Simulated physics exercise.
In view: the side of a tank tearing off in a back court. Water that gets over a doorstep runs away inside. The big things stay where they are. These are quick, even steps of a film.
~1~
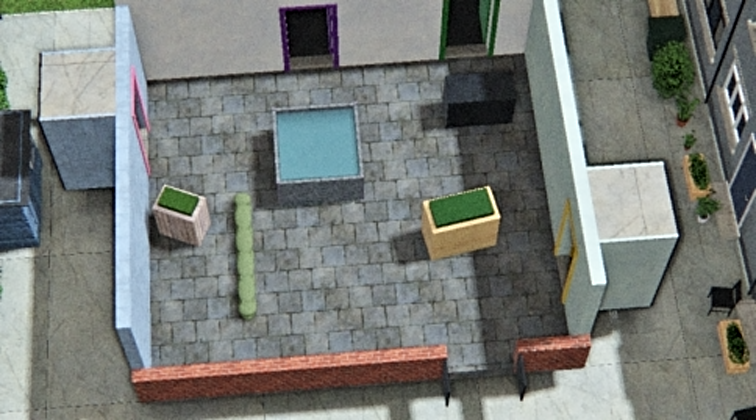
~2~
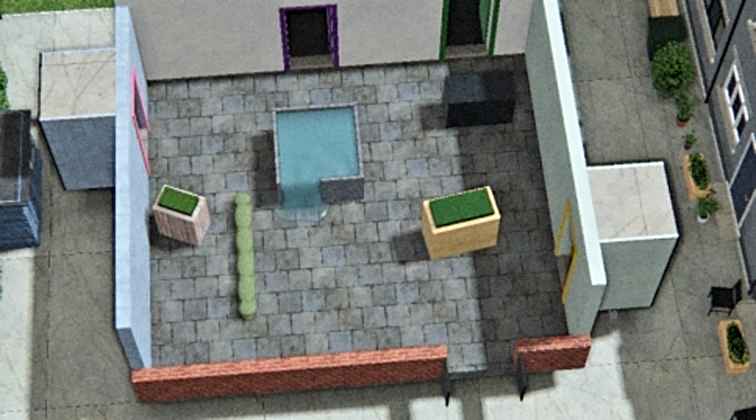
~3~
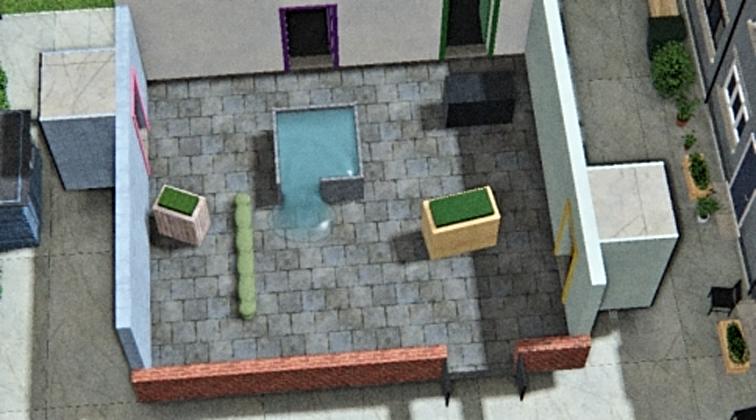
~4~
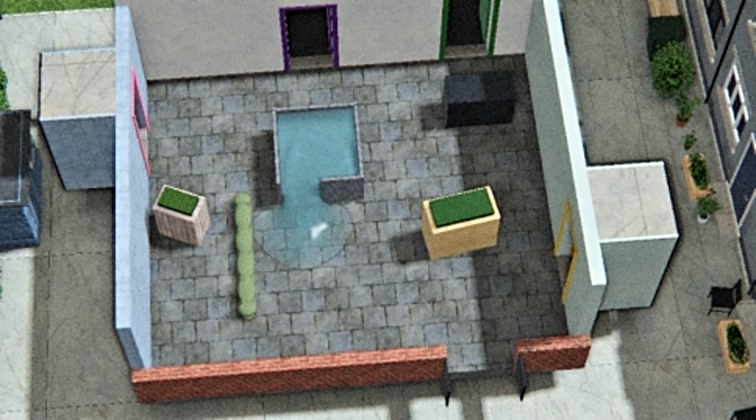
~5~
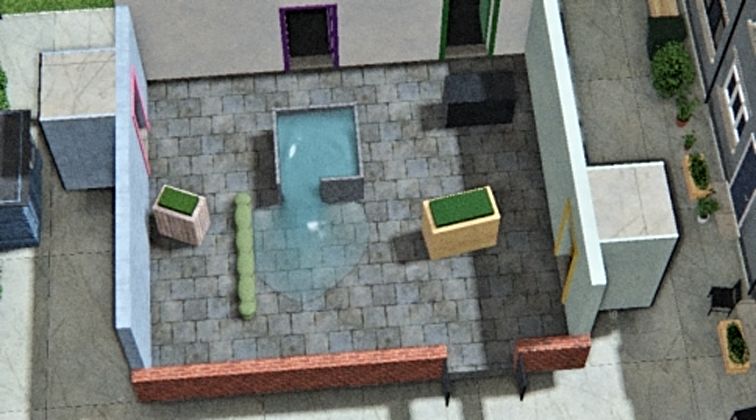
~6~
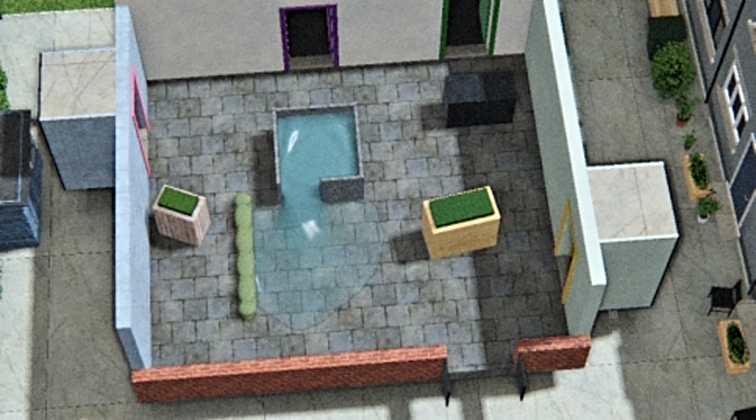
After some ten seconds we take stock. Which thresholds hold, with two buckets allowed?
The yellow door takes more than that; the green door stays under that; the pink door stays under that; the purple door stays under that.
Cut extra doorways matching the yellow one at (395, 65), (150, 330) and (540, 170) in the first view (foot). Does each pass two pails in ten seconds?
In turn: Keeps below it, lets more in, holds.
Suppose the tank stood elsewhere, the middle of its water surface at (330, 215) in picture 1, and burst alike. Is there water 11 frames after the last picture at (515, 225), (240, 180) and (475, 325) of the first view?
As listed: Dry, clear, awash.
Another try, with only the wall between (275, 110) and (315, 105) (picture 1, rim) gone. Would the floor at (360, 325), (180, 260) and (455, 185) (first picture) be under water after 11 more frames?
In turn: Not flooded, no water, clear.
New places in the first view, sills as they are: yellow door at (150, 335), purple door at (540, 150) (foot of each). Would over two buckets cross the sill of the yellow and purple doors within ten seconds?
Then: The yellow one floods; the purple one stays under.
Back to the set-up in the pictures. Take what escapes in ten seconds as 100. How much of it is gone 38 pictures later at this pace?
Close to 55 %.
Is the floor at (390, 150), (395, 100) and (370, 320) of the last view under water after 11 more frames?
As listed: Dry, clear, flooded.
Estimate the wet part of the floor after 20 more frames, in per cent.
About 35 per cent.
A moment on, water covers 20 % of the floor; the yellow door not reached, the green door not reached, the pink door not reached, the purple door not reached.
Next, water covers 25 % of the floor; the yellow door not reached, the green door not reached, the pink door not reached, the purple door not reached.
Then, water covers 35 % of the floor; the yellow door not reached, the green door not reached, the pink door not reached, the purple door not reached.
Later, water covers 55 % of the floor; the yellow door over two buckets in, the green door not reached, the pink door wet at the sill, nothing in, the purple door not reached.
In the end, water covers 80 % of the floor; the yellow door over two buckets in, the green door not reached, the pink door wet at the sill, nothing in, the purple door not reached.
